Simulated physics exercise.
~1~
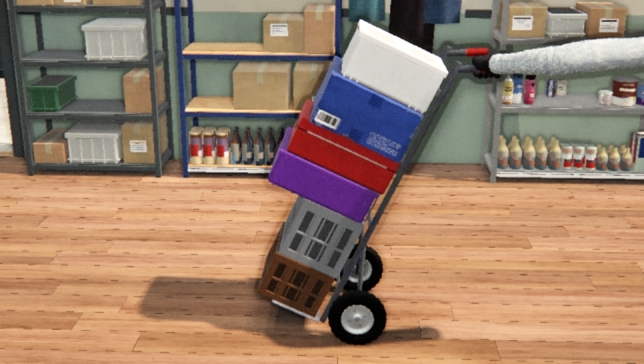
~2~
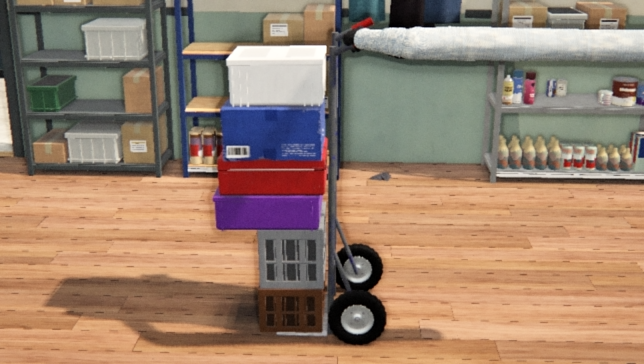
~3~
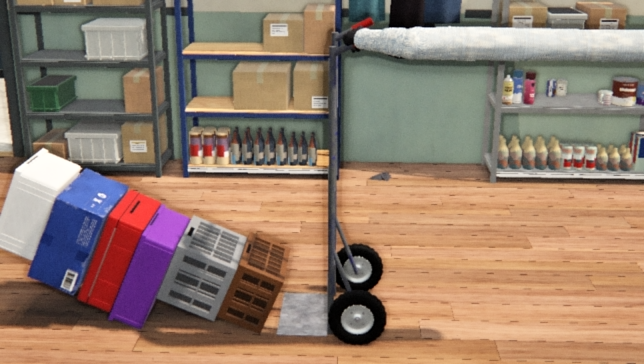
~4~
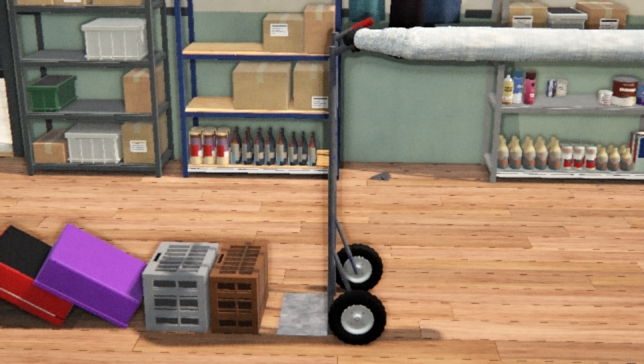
The clip opens on a hand truck tilted back toward the right in a storeroom, gripped by a pale, padded arm and stacked with a brown crate, grey crate, purple tote, red toolbox, blue box and white tote. The truck swings upright, bringing the loose stack vertical. As the truck stops and stays still, the whole column tips left off the plate, fanning out toward the floor. The white tote and blue box go out of view at the left. Finally, the red toolbox lies overturned beside the tilted purple tote, with both crates toppled near the empty plate.
